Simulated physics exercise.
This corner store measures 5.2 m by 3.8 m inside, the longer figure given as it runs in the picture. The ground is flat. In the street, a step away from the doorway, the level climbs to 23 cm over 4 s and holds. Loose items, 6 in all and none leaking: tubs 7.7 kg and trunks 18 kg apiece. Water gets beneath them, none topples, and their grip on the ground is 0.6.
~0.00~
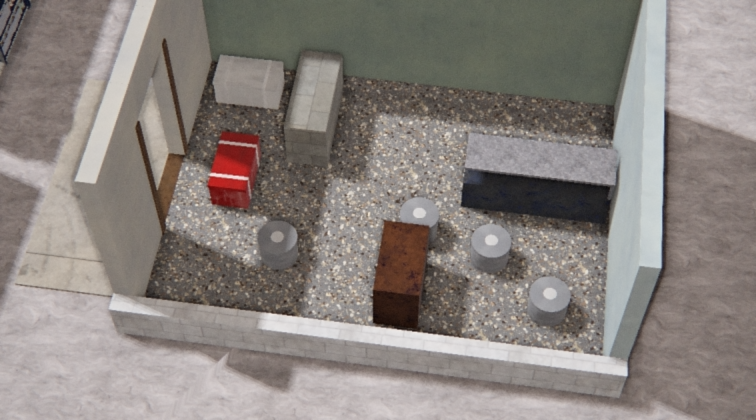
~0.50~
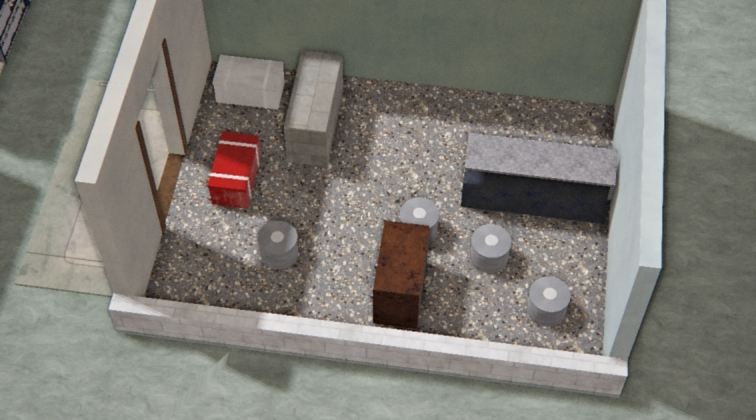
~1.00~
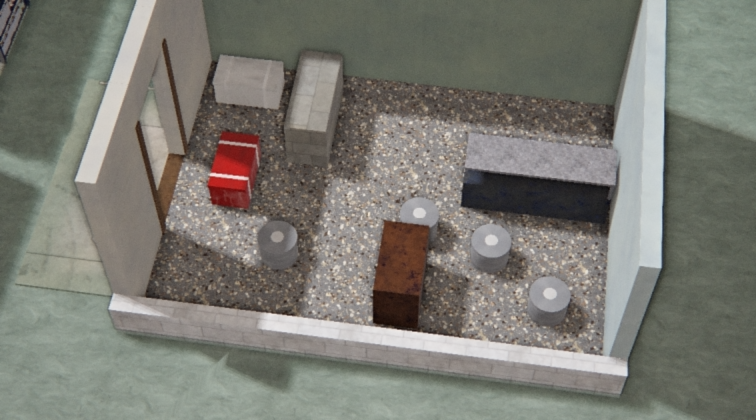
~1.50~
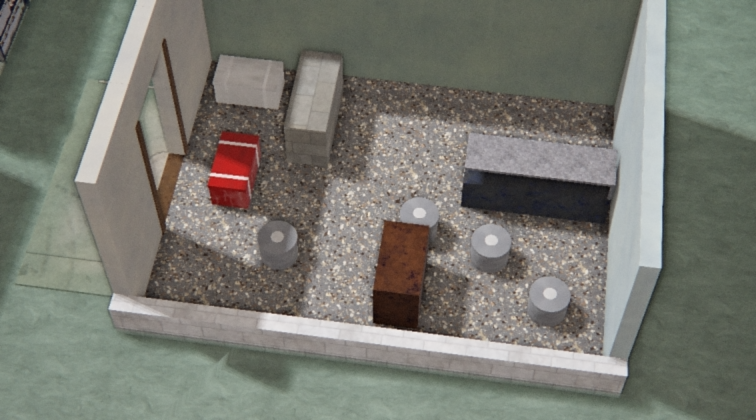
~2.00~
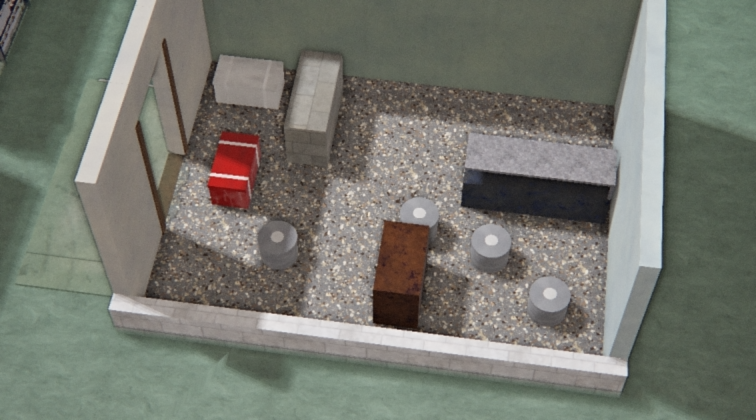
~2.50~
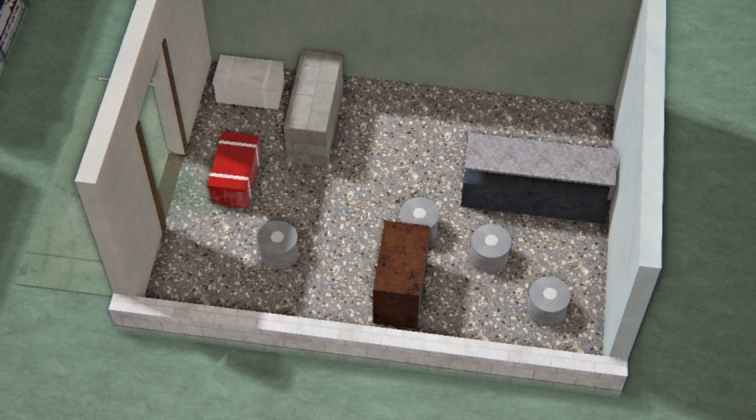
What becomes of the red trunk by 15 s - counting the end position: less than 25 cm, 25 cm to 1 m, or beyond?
The red trunk travels far.
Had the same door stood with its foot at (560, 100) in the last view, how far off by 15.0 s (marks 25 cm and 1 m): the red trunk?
In that case the red trunk is nudged along.
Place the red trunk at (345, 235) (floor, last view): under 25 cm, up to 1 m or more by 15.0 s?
It ends far away.
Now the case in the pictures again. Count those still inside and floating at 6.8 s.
I count 2.
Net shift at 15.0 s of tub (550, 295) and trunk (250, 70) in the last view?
In that order: 50 cm, 40 cm.
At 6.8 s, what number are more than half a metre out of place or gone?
By then 3.
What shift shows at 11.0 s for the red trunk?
Roughly 400 cm by then.
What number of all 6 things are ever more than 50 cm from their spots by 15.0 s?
That makes 6.
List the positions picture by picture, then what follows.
In the first frame, the red trunk at (234, 160) rests on the ground; water covers 0.0 m2; 0 of 6 have shifted.
In the second frame, the red trunk at (234, 160) rests on the ground; water covers 0.0 m2; 0 of 6 have shifted.
In the third frame, the red trunk at (234, 160) rests on the ground; 0.0 m2 under water; 0 of 6 have shifted.
In the fourth frame, the red trunk at (234, 160), on the bottom; 0.0 m2 under water; 0 of 6 have shifted.
In the fifth frame, the red trunk at (234, 160) rests on the ground; 0.0 m2 under water; 0 of 6 have shifted.
In the sixth frame, the red trunk at (234, 160), on the bottom; 0.5 m2 under water; 0 of 6 have shifted.
After 3.5 s the red trunk is near (262, 161), 0.3 m from its start, aground; 0 afloat.
After 6.8 s the red trunk is near (405, 190), 2.0 m from its start, aground; 2 afloat.
After 11.0 s the red trunk is near (531, 288), 3.8 m from its start, afloat; 6 afloat.
After 15.0 s the red trunk is near (535, 278), 3.8 m from its start, afloat; 6 afloat.
